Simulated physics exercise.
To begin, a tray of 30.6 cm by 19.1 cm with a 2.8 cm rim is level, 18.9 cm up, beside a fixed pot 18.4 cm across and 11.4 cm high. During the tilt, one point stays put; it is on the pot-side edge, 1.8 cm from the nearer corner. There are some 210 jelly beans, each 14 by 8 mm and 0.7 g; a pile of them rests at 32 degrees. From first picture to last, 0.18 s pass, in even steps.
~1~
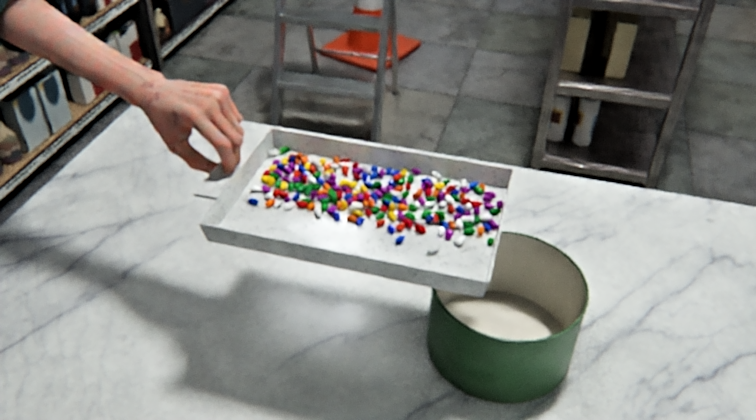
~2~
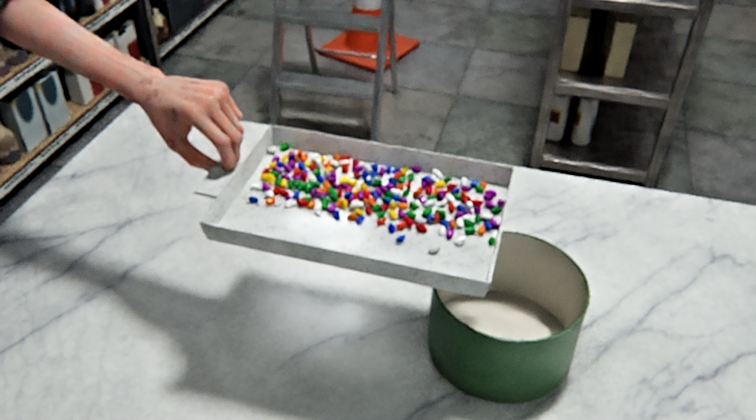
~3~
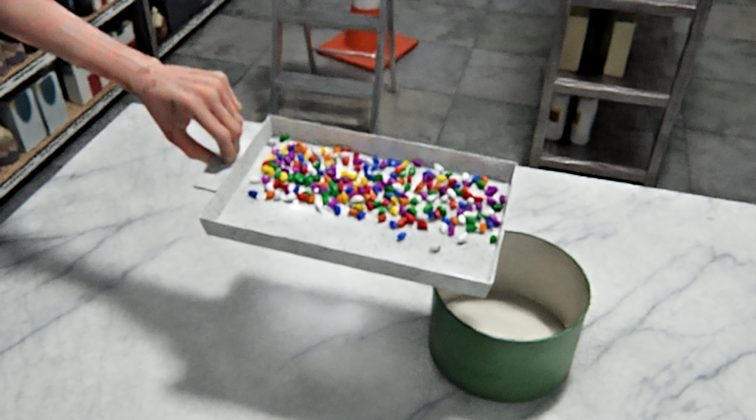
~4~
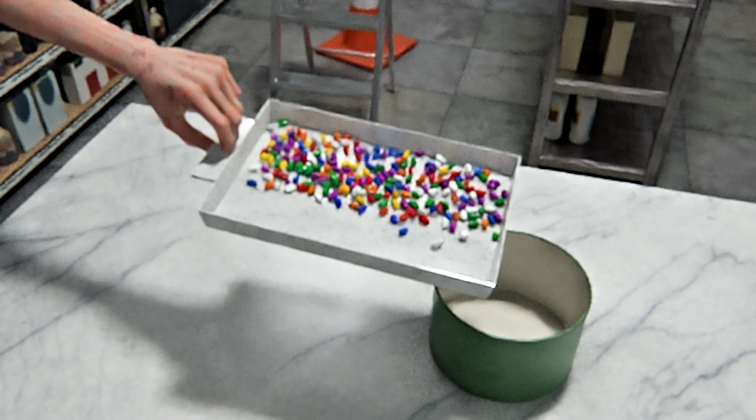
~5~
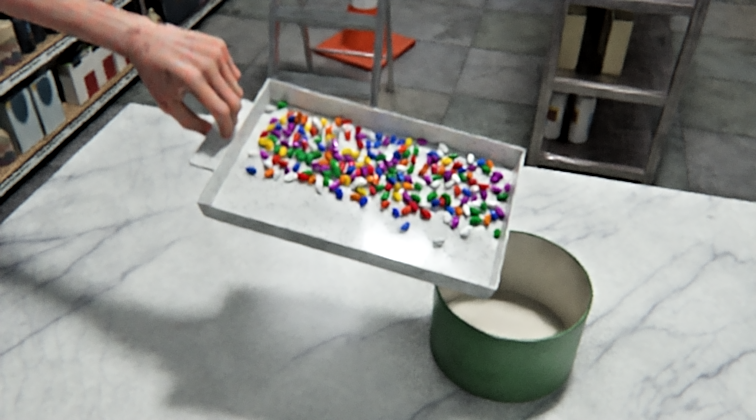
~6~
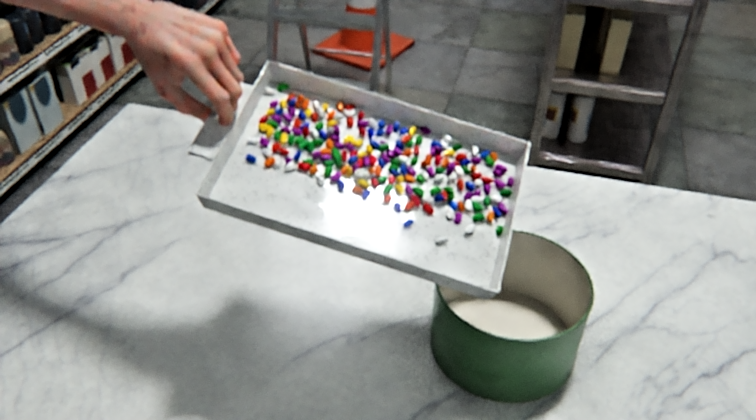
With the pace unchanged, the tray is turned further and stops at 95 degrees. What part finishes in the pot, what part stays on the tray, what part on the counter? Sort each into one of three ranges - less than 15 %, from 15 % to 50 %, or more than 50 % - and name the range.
Ranges: Pot: Less than 15 %; tray: Less than 15 %; counter: More than 50 %.
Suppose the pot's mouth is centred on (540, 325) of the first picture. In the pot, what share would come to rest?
About 15 per cent.
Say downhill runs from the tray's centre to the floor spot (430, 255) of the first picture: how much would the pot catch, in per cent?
That comes to around 0 per cent.
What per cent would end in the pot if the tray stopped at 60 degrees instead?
It would be near 0 per cent.
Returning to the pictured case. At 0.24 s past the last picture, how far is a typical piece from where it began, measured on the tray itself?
Around 4 centimetres.
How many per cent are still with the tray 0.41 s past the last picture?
Of the load, some 95 percent.
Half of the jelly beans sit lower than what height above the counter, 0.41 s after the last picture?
Roughly 22 cm.
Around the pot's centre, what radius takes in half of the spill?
Some 24 centimetres.
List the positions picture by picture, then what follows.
In the first frame, tray tilt 0 degrees, front corners at (204, 221) and (485, 278); middle of the pieces at (378, 194); pot at (509, 281).
In the second frame, tray tilt 1 degrees, front corners at (204, 220) and (486, 278); middle of the pieces at (378, 192).
In the third frame, tray tilt 3 degrees, front corners at (204, 215) and (488, 279), lowest corner right front; middle of the pieces at (379, 186).
In the fourth frame, tray tilt 8 degrees, front corners at (203, 208) and (490, 281), lowest corner right front; middle of the pieces at (380, 178).
In the fifth frame, tray tilt 13 degrees, front corners at (202, 199) and (493, 284), lowest corner right front; middle of the pieces at (382, 167).
In the sixth frame, tray tilt 19 degrees, front corners at (201, 191) and (495, 287), lowest corner right front; middle of the pieces at (384, 158); pot at (514, 280).
Then, 0.24 s after the last picture, tilt 57 degrees; the tray holds 100 %, the pot 0 %.
Then, 0.41 s after the last picture, tilt 84 degrees; the tray holds 95 %, the pot 0 %.
Then, 0.69 s after the last picture, tilt 95 degrees; the tray holds 5 %, the pot 0 %.
In the end, pot 0 %, tray 0 %, counter 100 %.
